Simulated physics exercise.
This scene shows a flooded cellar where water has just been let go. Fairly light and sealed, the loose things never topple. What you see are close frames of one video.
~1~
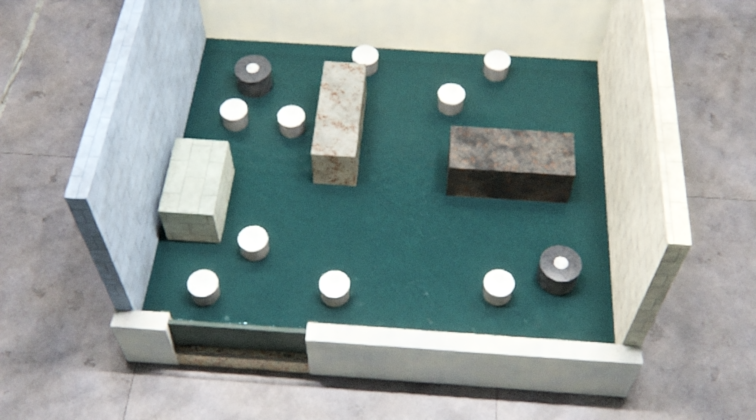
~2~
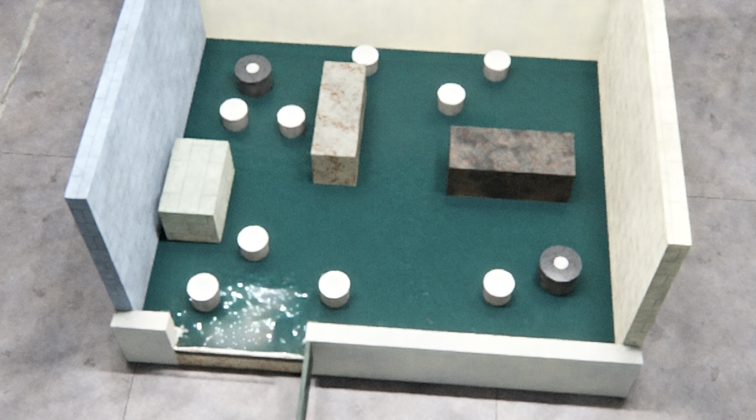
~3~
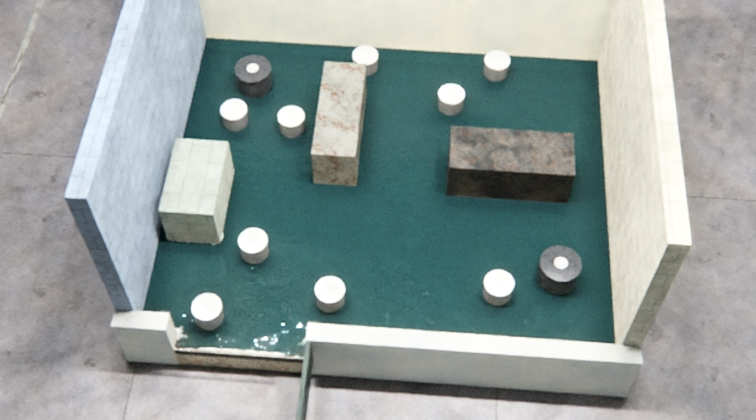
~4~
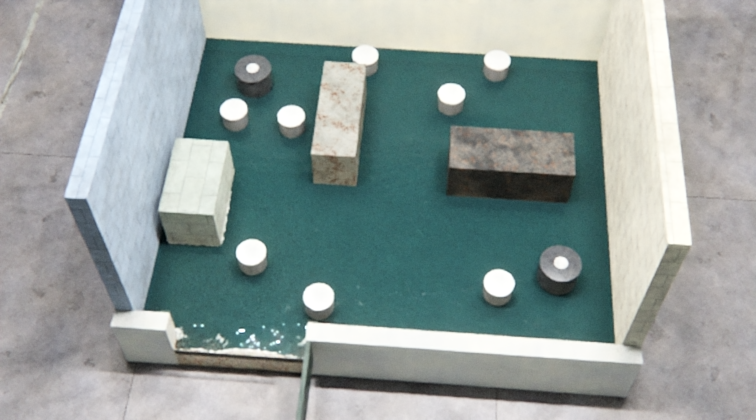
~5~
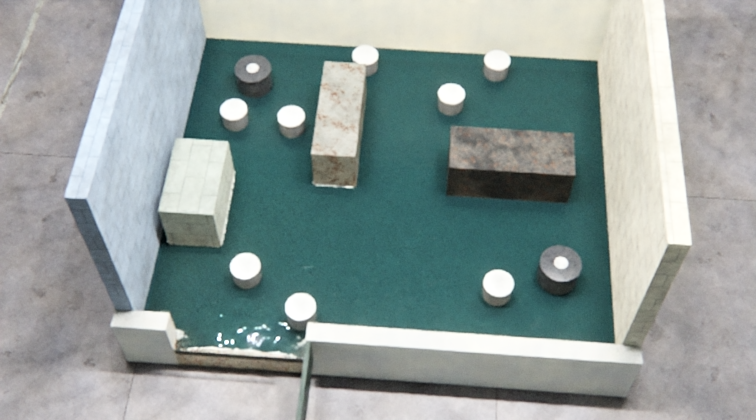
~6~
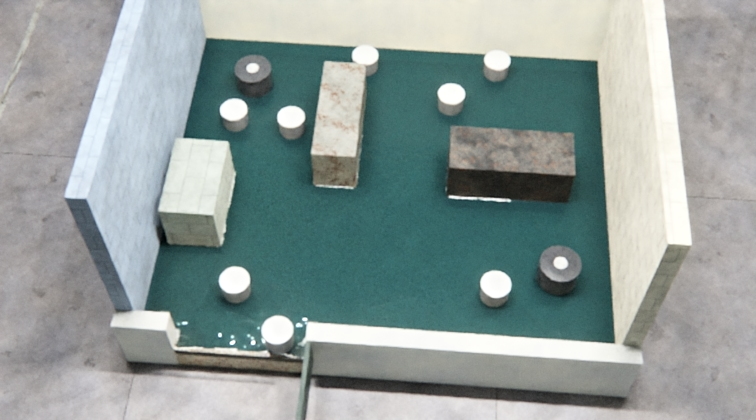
Water churned at the gap in the front wall of a flooded, walled space, then nearby white containers drifted towards it, the leftmost disappearing from view first, while the big blocks stayed still.
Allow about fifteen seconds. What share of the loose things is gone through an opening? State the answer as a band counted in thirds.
Answer: Between one and two thirds.
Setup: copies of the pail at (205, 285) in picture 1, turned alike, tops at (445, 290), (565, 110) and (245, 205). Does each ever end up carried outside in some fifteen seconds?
Escapes; remains; escapes.
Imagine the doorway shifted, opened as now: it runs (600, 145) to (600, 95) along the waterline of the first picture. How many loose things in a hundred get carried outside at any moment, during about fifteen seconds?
About 30 per cent.
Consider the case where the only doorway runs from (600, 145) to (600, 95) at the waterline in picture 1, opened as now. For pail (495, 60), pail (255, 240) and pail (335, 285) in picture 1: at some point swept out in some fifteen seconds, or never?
First flushed away, then held back, then held back.
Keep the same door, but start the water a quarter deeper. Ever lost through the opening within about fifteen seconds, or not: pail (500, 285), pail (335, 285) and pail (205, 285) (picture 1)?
In order, flushed away, flushed away and flushed away.
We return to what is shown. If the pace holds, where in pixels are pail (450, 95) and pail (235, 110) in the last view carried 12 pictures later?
Roughly (412, 119) for the first, roughly (250, 164) for the second.
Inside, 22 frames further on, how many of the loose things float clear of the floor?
By my reckoning the number comes out at 7.
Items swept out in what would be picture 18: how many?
3.
A moment on, 3 of 11 are out; 8 afloat.
Next, 3 of 11 are out; 8 afloat.
Later, 4 of 11 are out; 7 afloat.
In the end, 6 of 11 are out; 5 afloat.
